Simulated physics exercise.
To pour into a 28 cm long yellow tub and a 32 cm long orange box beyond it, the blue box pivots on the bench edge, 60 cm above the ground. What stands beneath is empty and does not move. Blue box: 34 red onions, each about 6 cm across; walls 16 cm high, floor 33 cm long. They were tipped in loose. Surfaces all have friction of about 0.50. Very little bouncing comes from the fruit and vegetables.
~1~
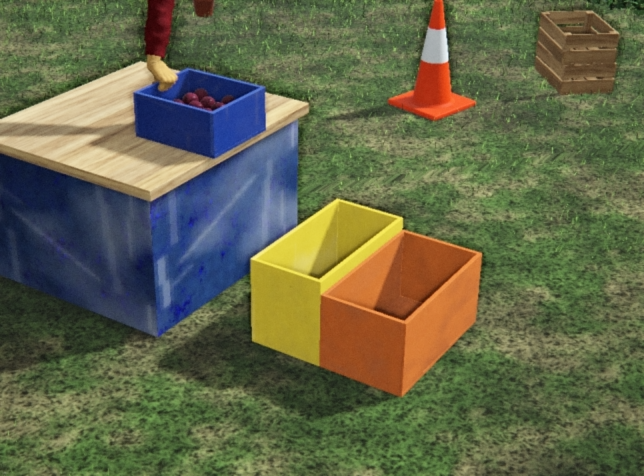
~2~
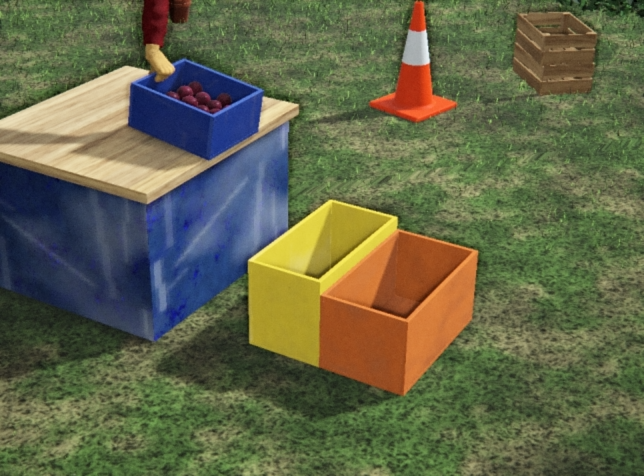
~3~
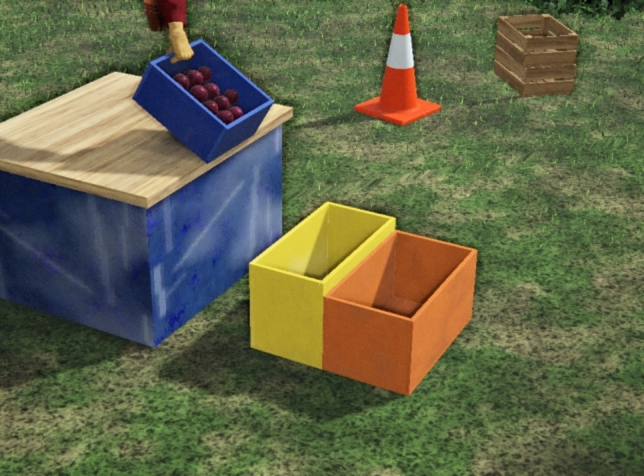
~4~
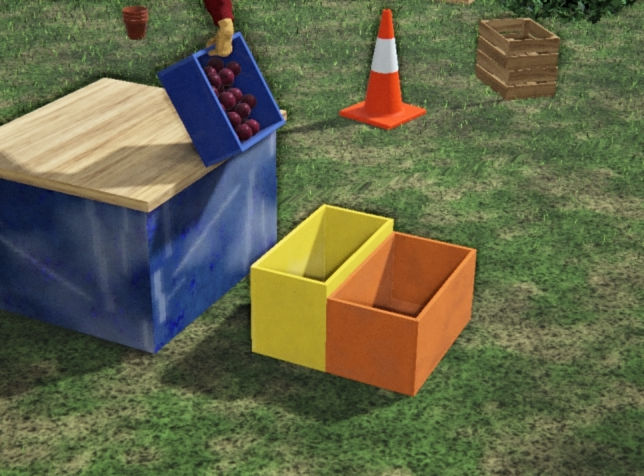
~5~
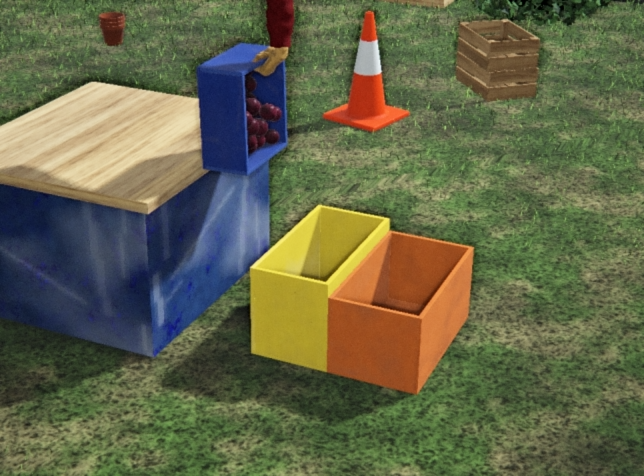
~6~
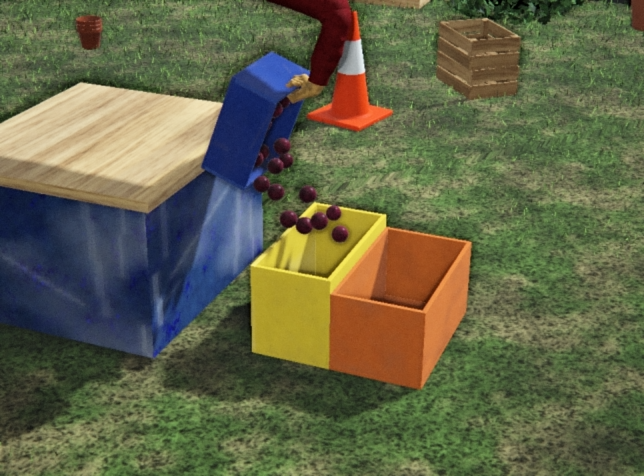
A hand tips a blue box over the bench edge, and dark red onions tumble out.
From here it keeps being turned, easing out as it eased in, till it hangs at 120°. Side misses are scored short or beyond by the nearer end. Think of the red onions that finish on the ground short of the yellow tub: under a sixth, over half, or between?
I reckon not even one sixth of them end up on the ground before the yellow tub.
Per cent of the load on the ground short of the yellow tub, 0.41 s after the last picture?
0 % by then.
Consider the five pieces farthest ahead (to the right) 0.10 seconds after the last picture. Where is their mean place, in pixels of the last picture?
The five leading pieces sit around (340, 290) in the last view.
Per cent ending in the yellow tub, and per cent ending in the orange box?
Shares: Approx. 95 % and 0 %.
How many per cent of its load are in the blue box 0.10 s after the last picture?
Some 45 per cent, more or less.
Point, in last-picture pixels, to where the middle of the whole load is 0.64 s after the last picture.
(323, 317).
Then, 0.10 s after the last picture, tilt 116°; 16 still in the blue box, 6 in the yellow tub and 12 in the air.
Then, 0.23 s after the last picture, tilt 120°; 5 still in the blue box, 11 in the yellow tub and 18 in the air.
Then, 0.41 s after the last picture, tilt 120°; 28 in the yellow tub and 6 in the air.
Final count (0.64 s after the last picture), 33 in the yellow tub and 1 on the ground short of the yellow tub. Asked share, 1 of 34, 3 per cent.
